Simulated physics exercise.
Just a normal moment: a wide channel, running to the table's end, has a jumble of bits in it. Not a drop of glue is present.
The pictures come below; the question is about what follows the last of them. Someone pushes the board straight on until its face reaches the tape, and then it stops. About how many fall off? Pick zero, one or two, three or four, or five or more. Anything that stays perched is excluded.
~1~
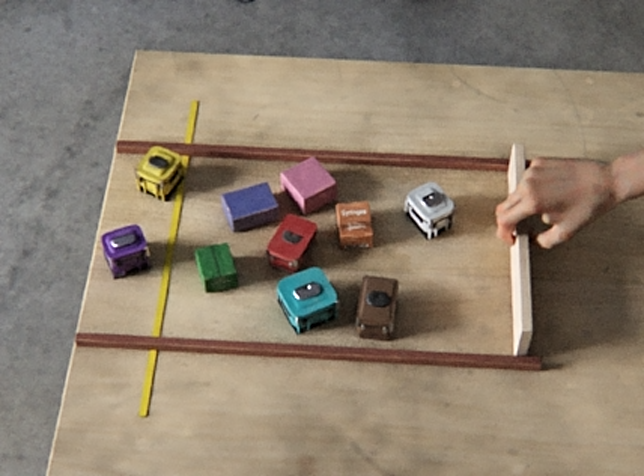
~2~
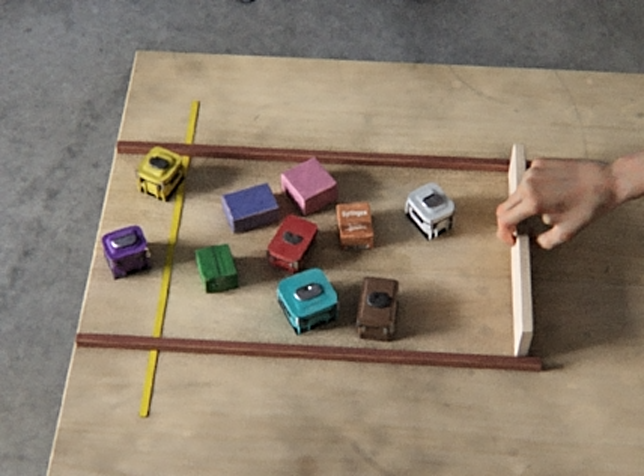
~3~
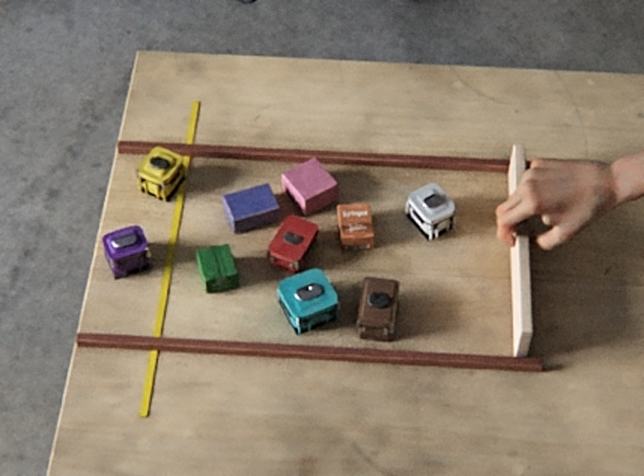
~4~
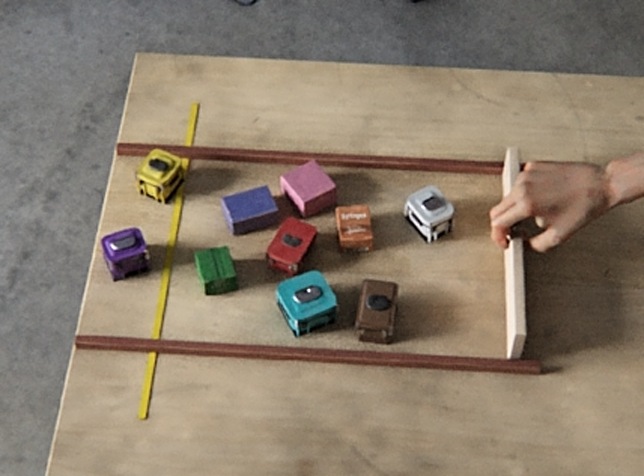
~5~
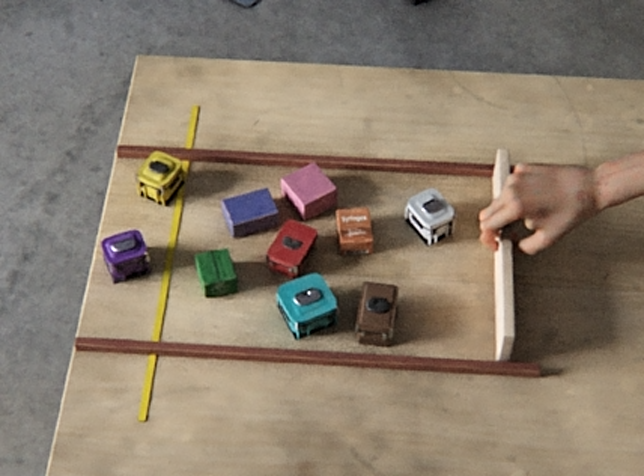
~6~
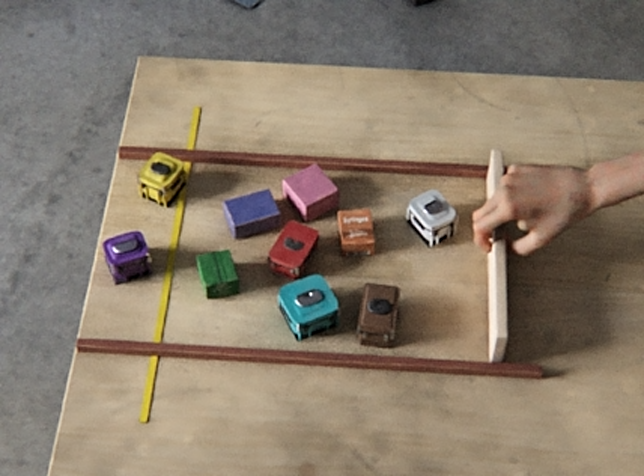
One or two fall off.
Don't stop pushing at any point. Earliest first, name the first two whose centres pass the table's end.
Earliest is the yellow case; next is the purple case.
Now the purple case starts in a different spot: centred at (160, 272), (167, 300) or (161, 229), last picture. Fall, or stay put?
In that order, it falls; drops off; comes down.
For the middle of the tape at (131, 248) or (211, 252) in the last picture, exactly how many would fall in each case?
The counts would come to 6 and 0.
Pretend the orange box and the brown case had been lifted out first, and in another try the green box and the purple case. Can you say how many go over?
Well, the first time you'd get 2, and the next time 1.
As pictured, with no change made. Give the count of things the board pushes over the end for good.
In all, 2 of them.
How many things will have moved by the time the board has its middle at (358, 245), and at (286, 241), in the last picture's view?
Counting first: 6, next 8.
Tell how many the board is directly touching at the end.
The figure is 4.
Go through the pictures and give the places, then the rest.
In the first picture, purple case (126, 251); yellow case (160, 173); green box (217, 268); board (520, 247); tape (171, 244).
In the second picture, yellow case (161, 174); red case (293, 245).
In the third picture, green box (218, 269); board (520, 248).
In the fourth picture, purple case (126, 253); orange box (354, 229).
In the fifth picture, yellow case (161, 178); white case (430, 216).
In the sixth picture, purple case (127, 257); yellow case (162, 179); green box (218, 275); board (497, 253); tape (173, 250).
A little later, none off yet; purple case at rest near (127, 257); yellow case at rest near (162, 179); green box at rest near (218, 275).
Next, none off yet; purple case at rest near (127, 257); yellow case at rest near (162, 179); green box shifted a little near (204, 272).
Later still, none off yet; purple case shifted a little near (118, 248); yellow case shifted about its own width near (137, 177); green box shifted well along near (157, 263).
When it is over, the number that fall off is one or two; down, yellow case and purple case.
